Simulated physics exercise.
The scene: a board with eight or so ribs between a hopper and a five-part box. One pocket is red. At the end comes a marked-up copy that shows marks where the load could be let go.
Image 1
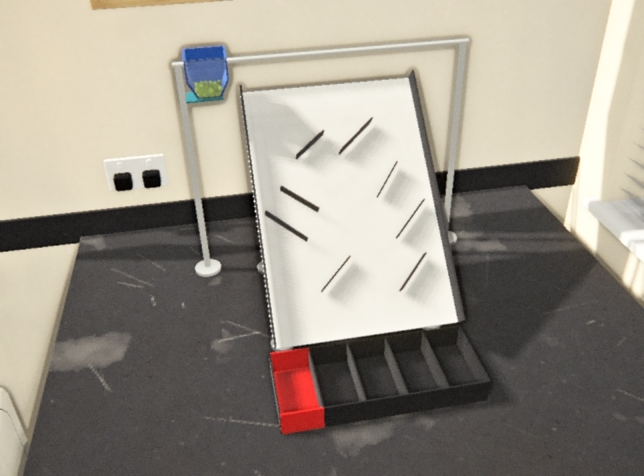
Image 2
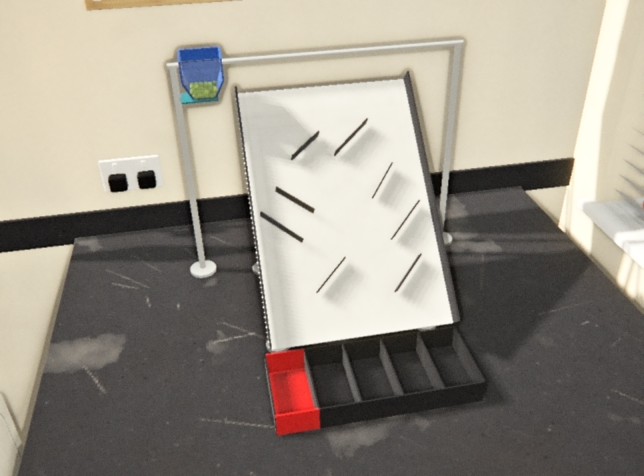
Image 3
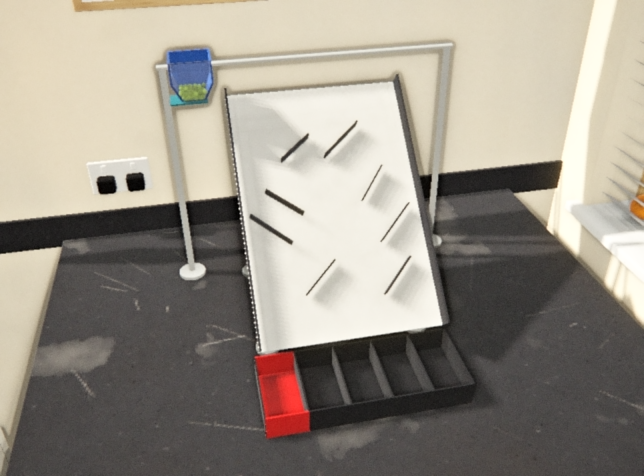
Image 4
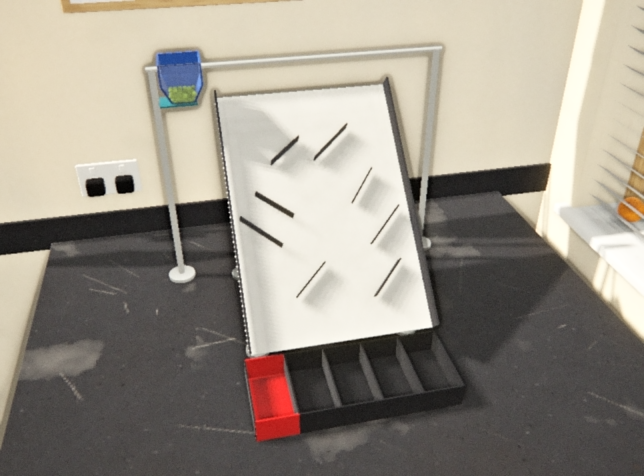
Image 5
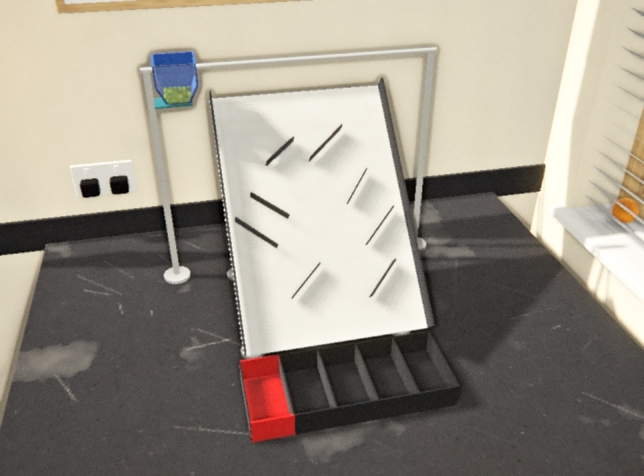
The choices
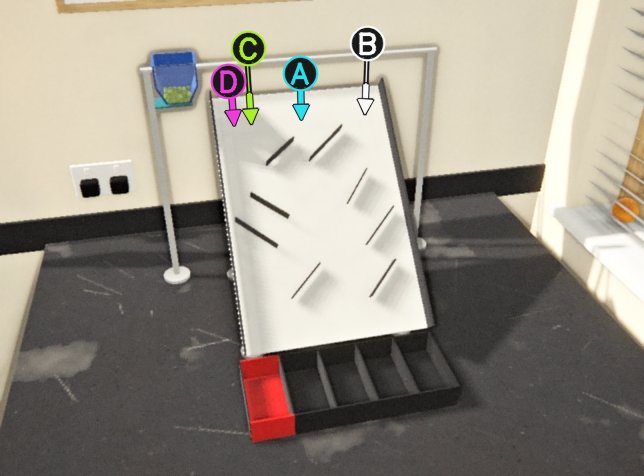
A tilted white board with dark ribs stood below a blue hopper on a metal frame, above a box with a red left pocket; everything shifted slightly left in view, but nothing in the setup moved.
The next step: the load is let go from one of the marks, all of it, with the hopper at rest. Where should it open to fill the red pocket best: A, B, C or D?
The answer is mark A.
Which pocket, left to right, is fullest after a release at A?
The first from the left.
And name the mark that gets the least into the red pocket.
That is mark B.
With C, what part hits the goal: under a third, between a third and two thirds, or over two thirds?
Mark C gives between a third and two thirds.
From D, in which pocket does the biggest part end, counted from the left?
The first.
On the marked copy, mark A meets the board at (301, 114); mark B meets the board at (365, 108); mark C meets the board at (251, 118); mark D meets the board at (233, 120).
For mark A, most in the red pocket, about a quarter in other pockets.
For mark B, a small part in the red pocket, nearly all in other pockets, a stray few outside the box.
For mark C, about half in the red pocket, about half in other pockets, a stray few outside the box.
For mark D, about two thirds in the red pocket, about a third in other pockets.
